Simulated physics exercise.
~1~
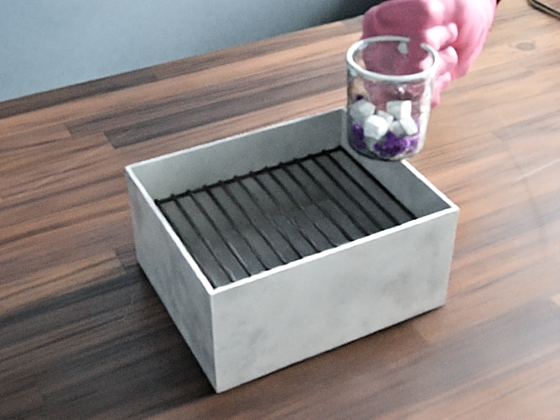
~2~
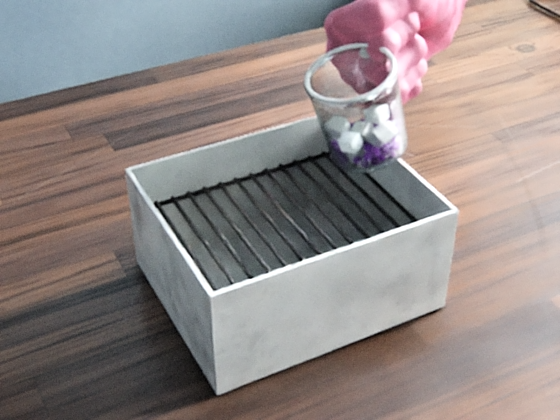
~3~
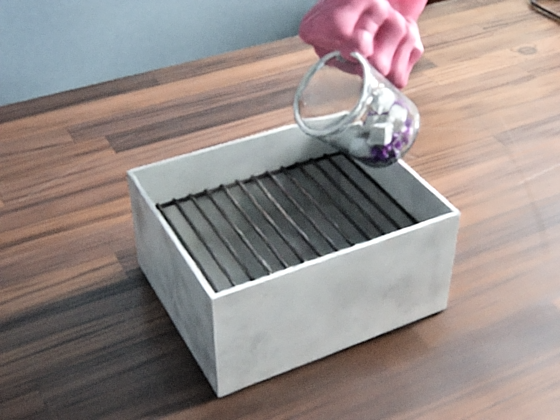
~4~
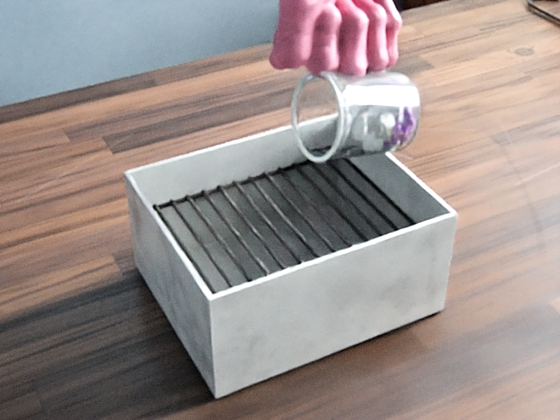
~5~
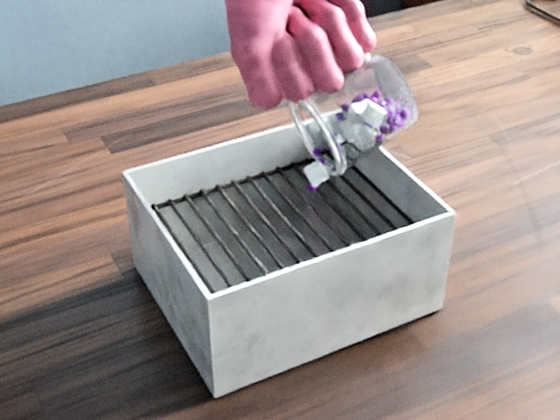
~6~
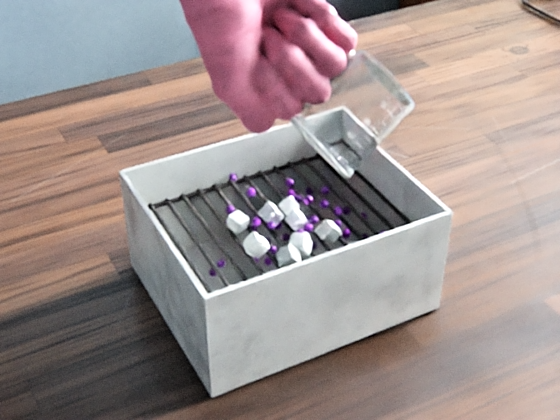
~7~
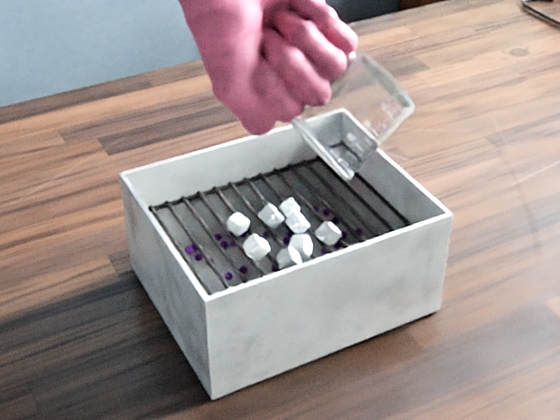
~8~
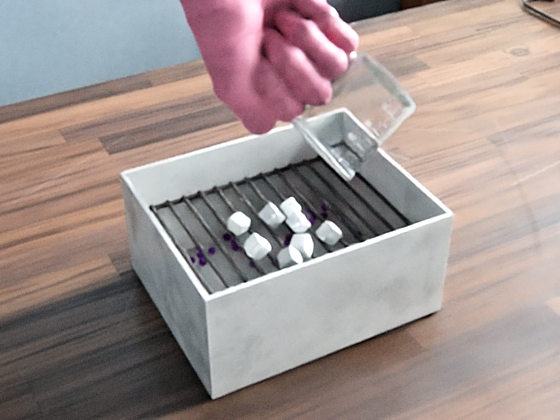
A pink hand holds a clear cup of white chunks and small purple bits above a pale grey, open-topped box on a brown wooden table, seen from above at an angle. Dark parallel wires form a rack inside the box, and a blue-grey wall stands behind. The hand moves the cup left and tips it onto its side, and the pieces begin to slide out near the rim. As the cup tilts further and empties, white and purple pieces scatter across the wires. The purple bits drop through the gaps, while the white chunks stay clustered on top beneath the empty, upturned cup.
